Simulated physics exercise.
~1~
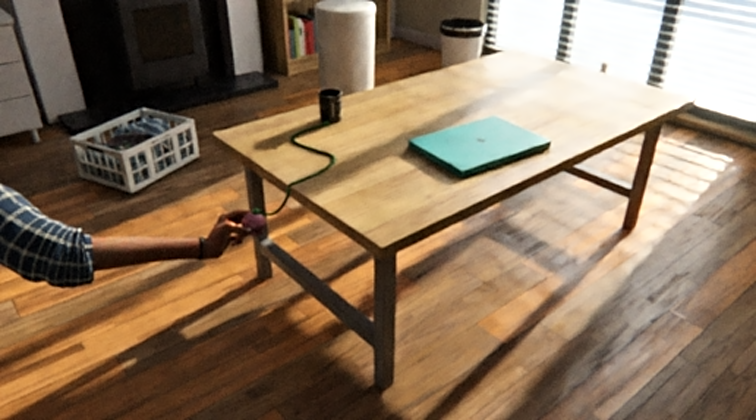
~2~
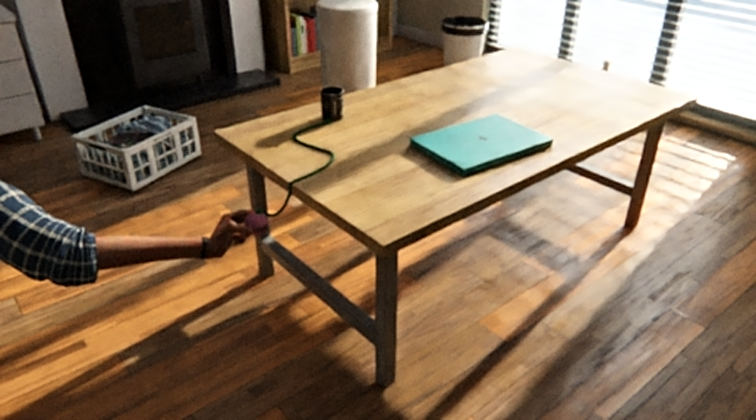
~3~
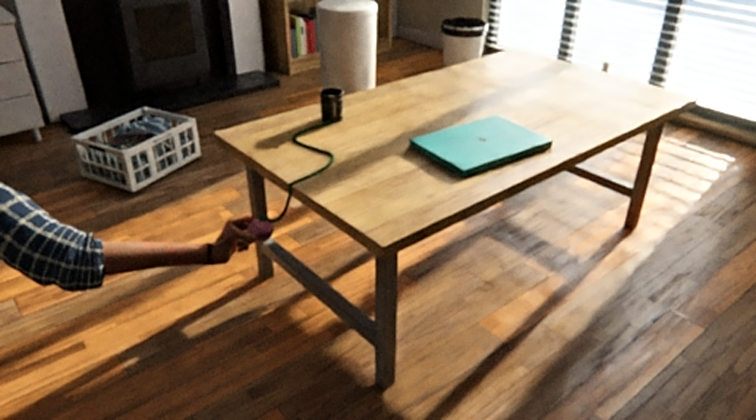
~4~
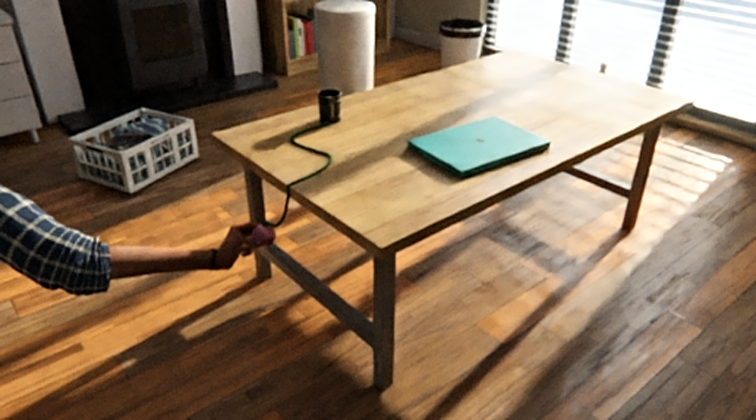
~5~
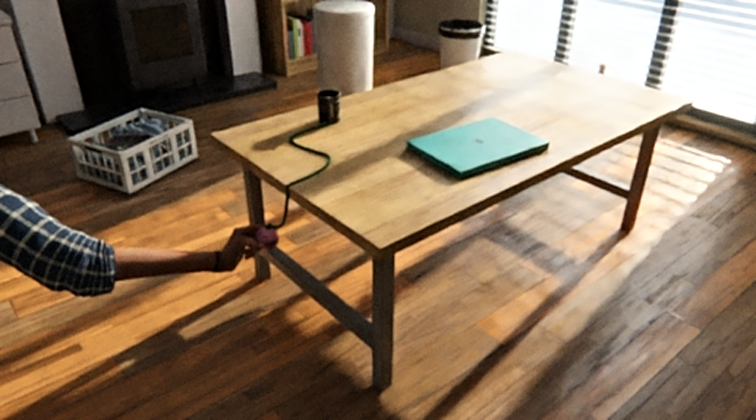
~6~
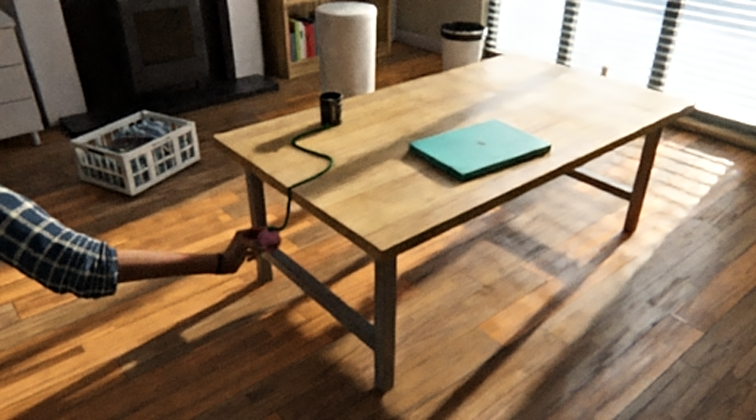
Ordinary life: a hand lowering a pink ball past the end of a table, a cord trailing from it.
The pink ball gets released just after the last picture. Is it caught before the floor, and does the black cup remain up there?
The pink ball goes all the way down; the black cup is yanked off.
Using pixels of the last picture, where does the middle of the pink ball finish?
I'd mark it close to (270, 315).
Then, 0.30 s past the final frame, ball in the air near (280, 314); laptop still; cup shifted a little.
Then, 0.56 s past the final frame, ball on the floor near (277, 334); laptop still; cup over the edge.
Then, 0.84 s past the final frame, ball on the floor near (271, 325); laptop still; cup down on the floor.
When it is over, ball on the floor near (269, 315); laptop still; cup down on the floor. The pink ball drops all the way and the black cup is dragged off.
